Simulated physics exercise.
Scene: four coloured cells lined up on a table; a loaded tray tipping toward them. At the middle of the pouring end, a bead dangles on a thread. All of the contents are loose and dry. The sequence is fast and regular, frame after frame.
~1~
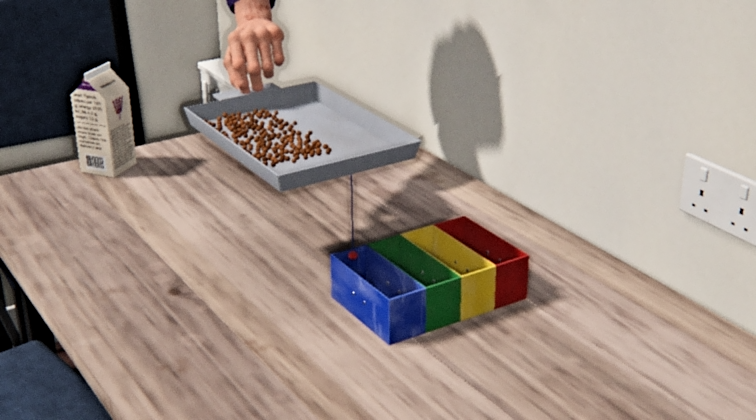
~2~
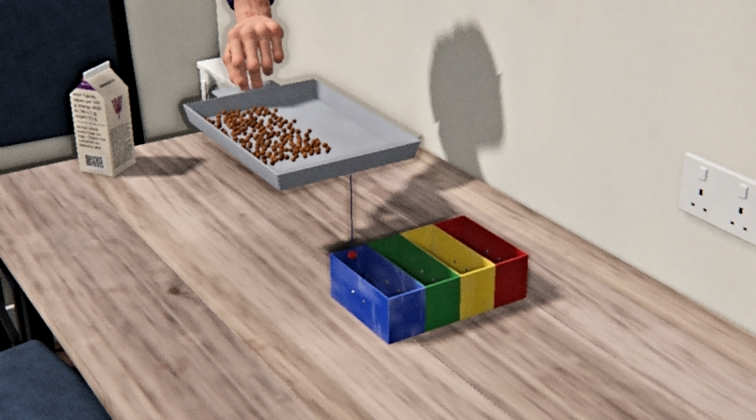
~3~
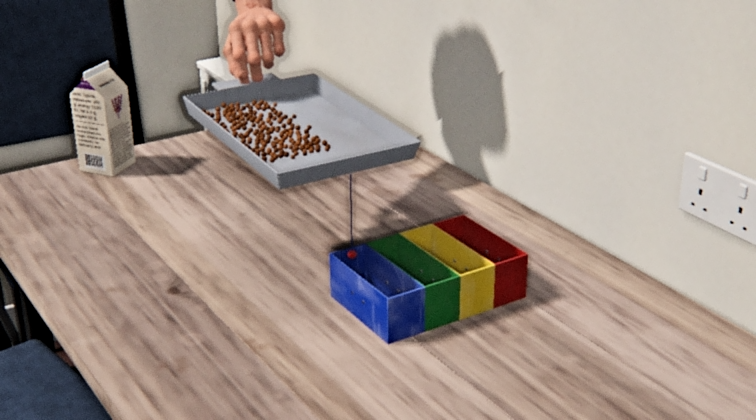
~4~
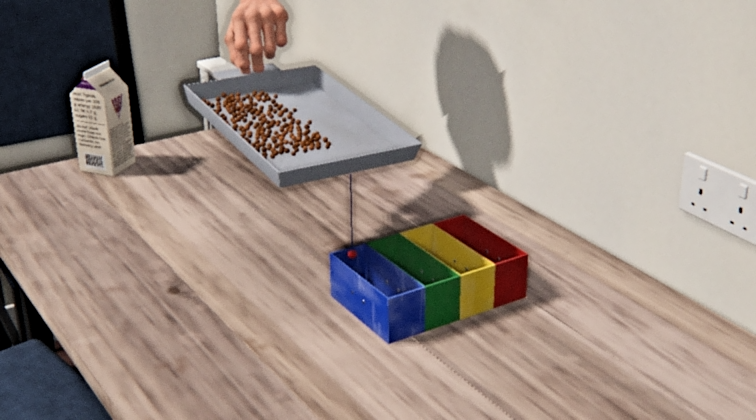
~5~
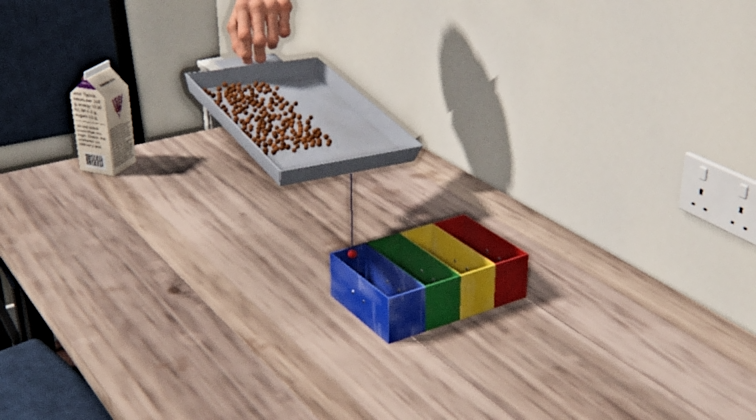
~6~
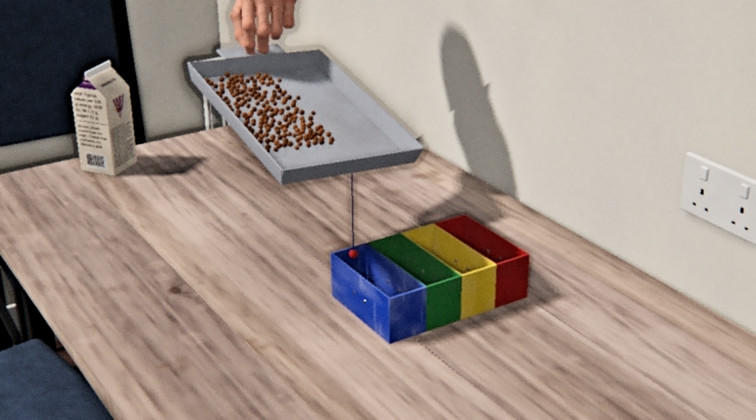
On a wooden table, a hand gradually tilts a tray of brown balls near coloured cells.
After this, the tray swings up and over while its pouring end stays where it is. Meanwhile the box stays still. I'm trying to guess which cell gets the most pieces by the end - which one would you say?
I would say the green one.
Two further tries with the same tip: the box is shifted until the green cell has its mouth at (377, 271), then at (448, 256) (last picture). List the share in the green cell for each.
Trial 1: 10 percent; trial 2: 40 percent.
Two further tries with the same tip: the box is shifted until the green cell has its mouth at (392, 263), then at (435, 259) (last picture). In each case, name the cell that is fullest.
First try: That yellow cell. Second try: The green cell.
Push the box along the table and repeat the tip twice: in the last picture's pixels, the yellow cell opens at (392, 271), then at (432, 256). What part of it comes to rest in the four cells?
The first yields 100 per cent and the second 100 per cent.
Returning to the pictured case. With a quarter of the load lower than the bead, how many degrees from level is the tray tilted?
Roughly 95 degrees.
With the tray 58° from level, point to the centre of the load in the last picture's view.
Look about (382, 162) in the last picture.
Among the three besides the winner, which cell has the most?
Ranked number two: The cell in yellow.
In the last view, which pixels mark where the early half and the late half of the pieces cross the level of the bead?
Initially about (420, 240); subsequently about (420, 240).
Soon, tray tipped steeply; nearly all on the tray; a stray few in the yellow cell; a stray few in the green cell; a stray few in the red cell; a stray few falling or outside the box.
A while on, tray tipped right over; about half on the tray; about a quarter in the green cell; a small part in the yellow cell; a stray few in the blue cell; a stray few in the red cell; about a quarter falling or outside the box.
Towards the end, tray tipped past a quarter turn; about two thirds in the green cell; about a quarter in the yellow cell; a small part in the blue cell; a stray few in the red cell.
Finally, tray tipped past a quarter turn; about two thirds in the green cell; about a quarter in the yellow cell; a small part in the blue cell; a stray few in the red cell.
